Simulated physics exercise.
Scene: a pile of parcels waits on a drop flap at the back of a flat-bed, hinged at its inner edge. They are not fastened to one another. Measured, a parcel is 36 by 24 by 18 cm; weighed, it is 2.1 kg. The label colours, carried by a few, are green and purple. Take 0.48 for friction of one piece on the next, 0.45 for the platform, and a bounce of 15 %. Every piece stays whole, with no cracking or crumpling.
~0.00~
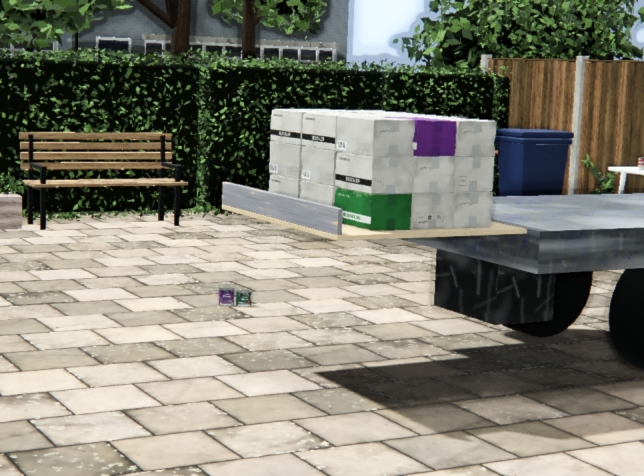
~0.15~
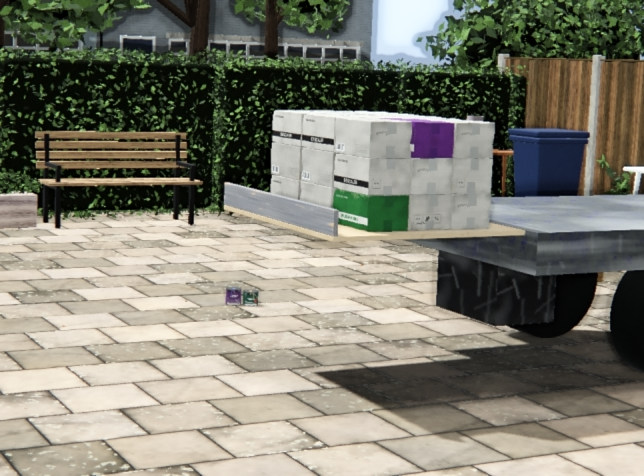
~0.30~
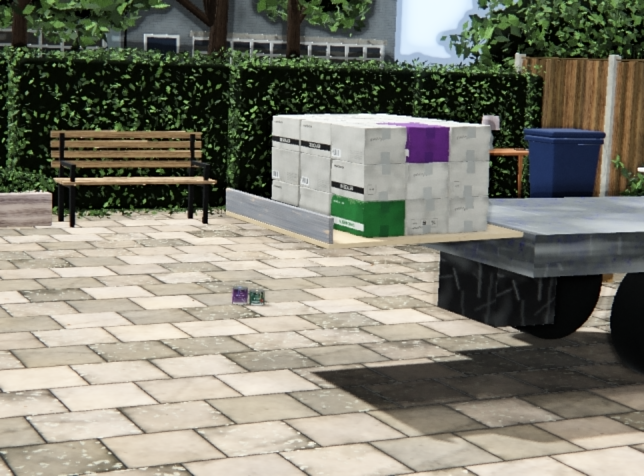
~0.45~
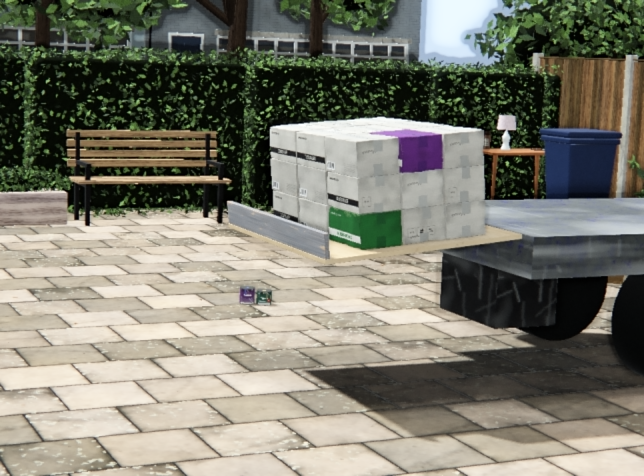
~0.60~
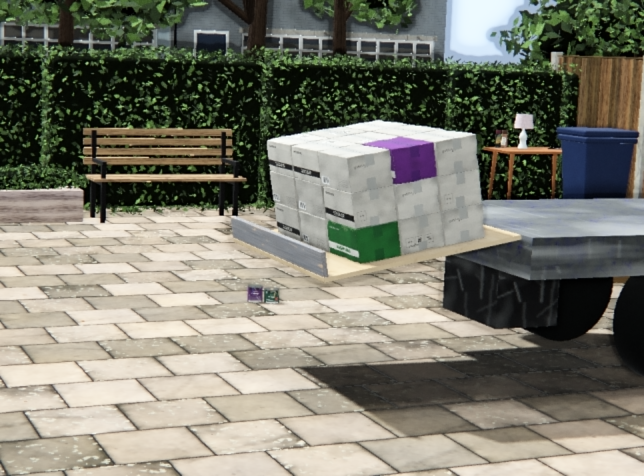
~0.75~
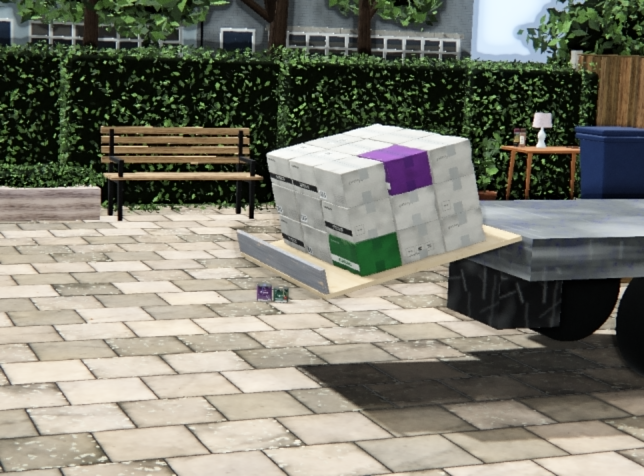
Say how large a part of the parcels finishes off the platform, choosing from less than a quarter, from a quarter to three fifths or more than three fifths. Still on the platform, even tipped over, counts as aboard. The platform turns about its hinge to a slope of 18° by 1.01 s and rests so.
I would say under a quarter.
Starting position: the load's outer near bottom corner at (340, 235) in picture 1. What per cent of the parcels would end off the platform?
After that change, 0 per cent.
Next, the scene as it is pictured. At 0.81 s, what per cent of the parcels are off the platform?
It's 0 percent at that point.
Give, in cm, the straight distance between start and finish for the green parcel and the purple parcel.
Green ends up 20 cm away; purple ends up 20 cm away.
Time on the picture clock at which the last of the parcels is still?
Close to 1.5 s.
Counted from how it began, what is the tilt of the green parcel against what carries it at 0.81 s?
Near 0 degrees from where it started.
After 0.81 s, slope 16°; none of the 27 parcels off the platform.
After 0.88 s, slope 17°; none of the 27 parcels off the platform.
In the end (1.8 s), slope 18°; none of the 27 parcels off the platform; purple parcel unmoved; green parcel unmoved. That is 0 per cent. From the last view, middles, purple parcel near (390, 178), green parcel near (365, 259).
